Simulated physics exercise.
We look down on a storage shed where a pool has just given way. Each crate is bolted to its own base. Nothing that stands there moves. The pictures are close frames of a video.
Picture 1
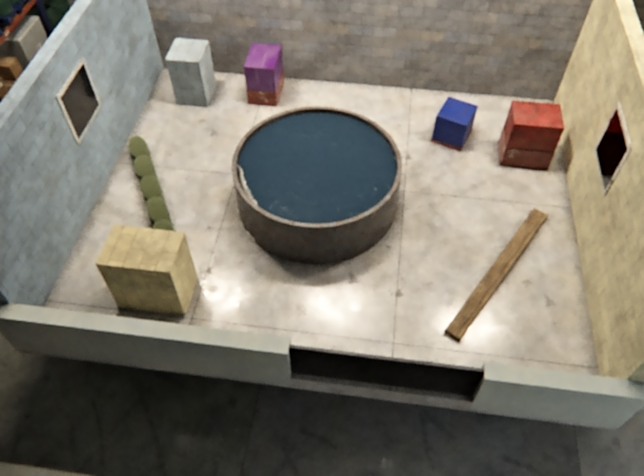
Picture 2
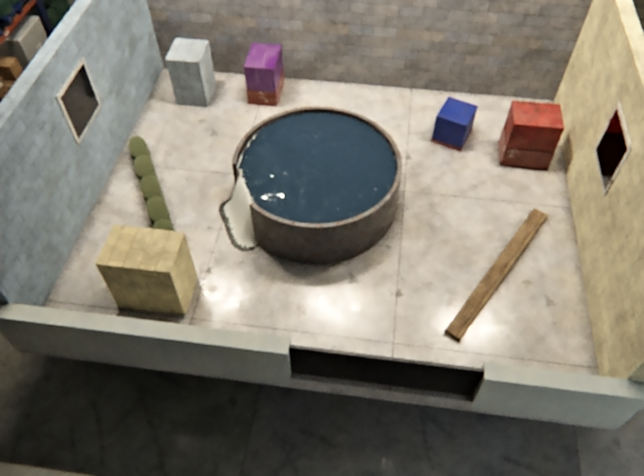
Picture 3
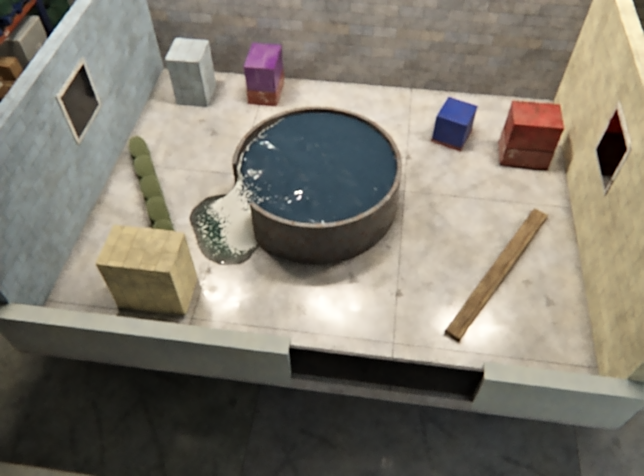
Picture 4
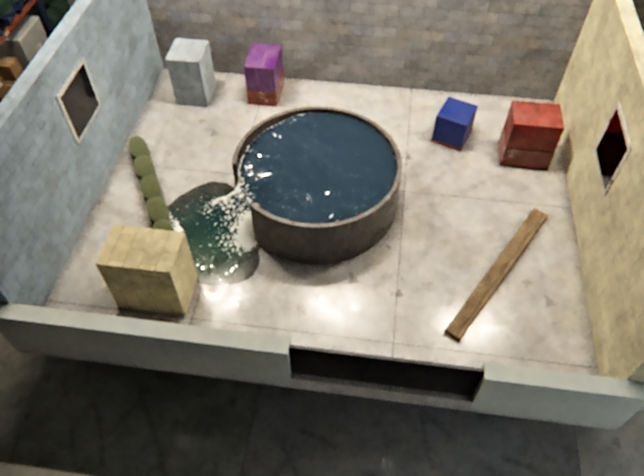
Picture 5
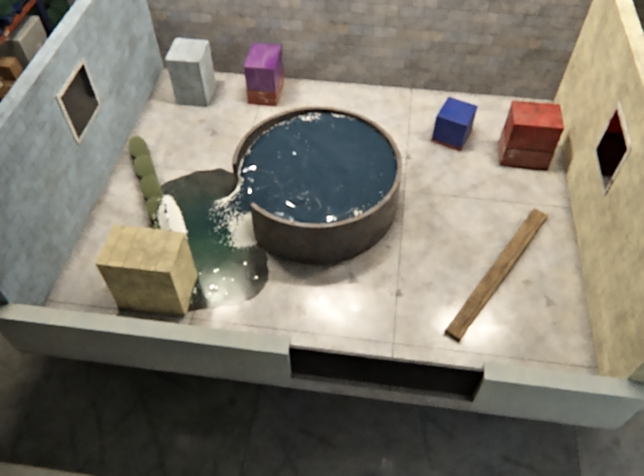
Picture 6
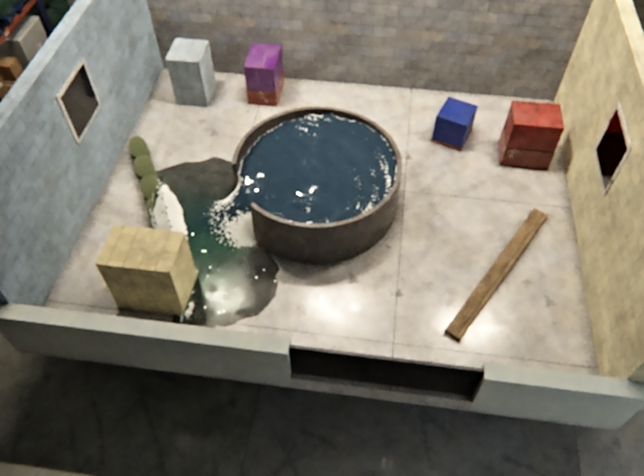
Water bursts through the left side of a round tank in a walled enclosure, spilling onto the pale floor and spreading in a dark, foaming pool that reaches the green hedge-like strip and the tan box while colored boxes stay still.
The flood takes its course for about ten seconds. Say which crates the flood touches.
The red crate keeps dry; the blue crate is soaked; the purple crate keeps dry.
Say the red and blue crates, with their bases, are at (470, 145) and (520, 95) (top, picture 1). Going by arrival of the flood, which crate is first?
The purple one.
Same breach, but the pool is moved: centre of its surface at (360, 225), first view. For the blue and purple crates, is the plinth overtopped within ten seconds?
Then: Blue crate ends up wet; purple crate is spared.
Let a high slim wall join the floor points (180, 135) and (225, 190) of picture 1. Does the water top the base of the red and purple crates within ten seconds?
The red crate remains dry, the purple crate is safe.
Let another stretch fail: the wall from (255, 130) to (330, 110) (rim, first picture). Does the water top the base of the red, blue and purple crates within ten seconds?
Then: Red crate is safe; blue crate takes water; purple crate gets wet.
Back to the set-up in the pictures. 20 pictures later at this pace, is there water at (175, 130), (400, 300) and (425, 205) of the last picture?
In turn: Awash, wet, dry.
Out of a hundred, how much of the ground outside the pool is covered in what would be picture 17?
Close to 35 %.
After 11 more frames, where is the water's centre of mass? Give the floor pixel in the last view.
At about (262, 210).
A moment on, water covers 20 % of the floor; the red crate not reached, the blue crate not reached, the purple crate not reached.
Next, water covers 35 % of the floor; the red crate not reached, the blue crate not reached, the purple crate not reached.
Then, water covers 50 % of the floor; the red crate not reached, the blue crate not reached, the purple crate water round its plinth.
Later, water covers 80 % of the floor; the red crate not reached, the blue crate water round its plinth, the purple crate water round its plinth.
In the end, water covers 95 % of the floor; the red crate stayed above the water, the blue crate was topped, the purple crate stayed above the water.
